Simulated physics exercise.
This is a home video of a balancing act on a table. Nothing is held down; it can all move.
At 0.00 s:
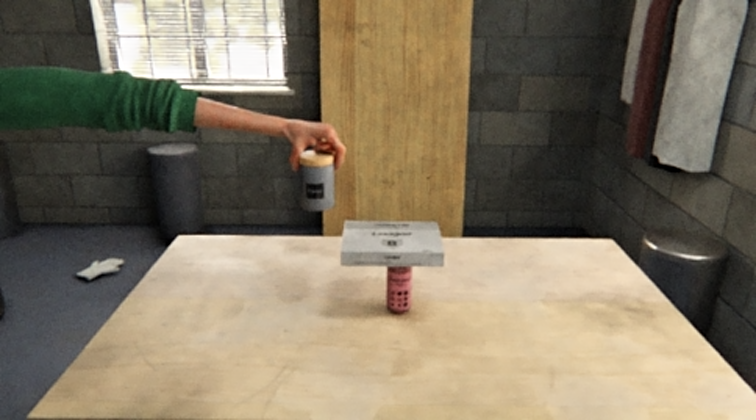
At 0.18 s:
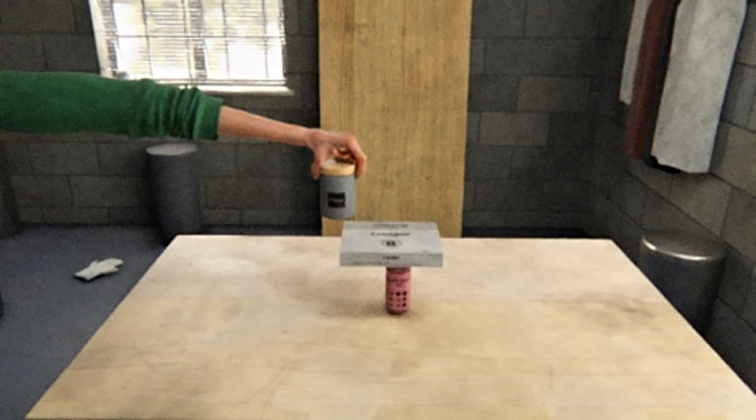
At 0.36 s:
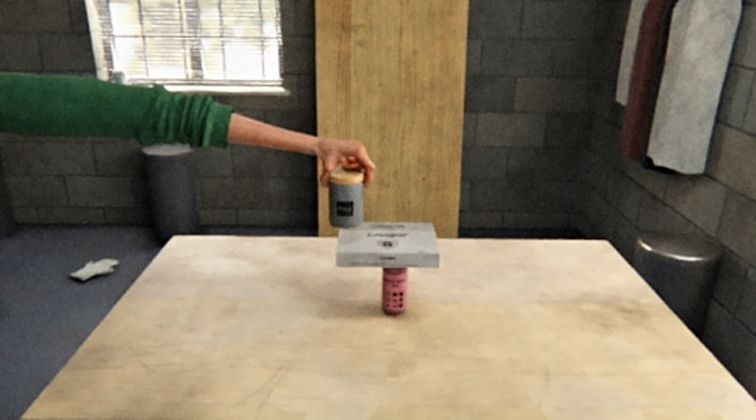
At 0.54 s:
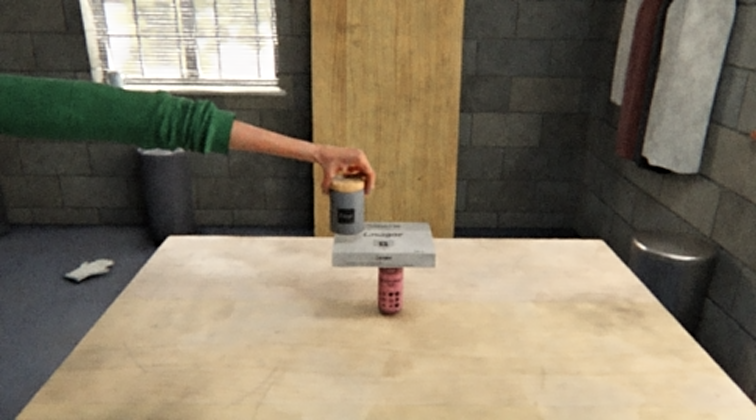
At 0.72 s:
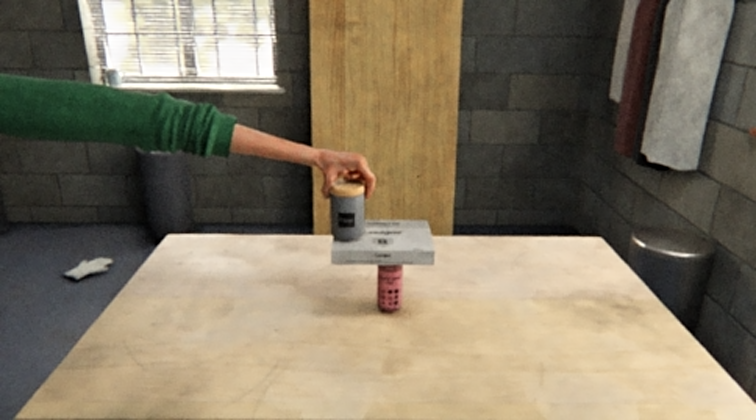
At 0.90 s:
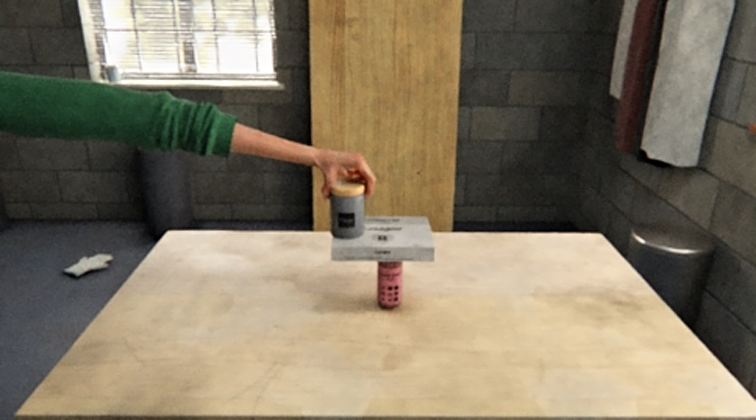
A hand in a green sleeve moved a grey jar with a wooden lid rightward and down, setting it on the left side of a flat box balanced on a pink can, and kept holding it.
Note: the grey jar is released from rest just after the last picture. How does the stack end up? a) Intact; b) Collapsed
Collapsed (b).
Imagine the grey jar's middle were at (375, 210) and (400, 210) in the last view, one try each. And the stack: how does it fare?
Try one: The stack collapses; try two: The stack remains standing.
After 1.30 s, grey jar and white packet now fallen.
After 1.40 s, things are still on the move.
After 1.80 s, as before.
By the end (2.0 s), fallen, grey jar and white packet; pink can in place. The stack loses its balance.
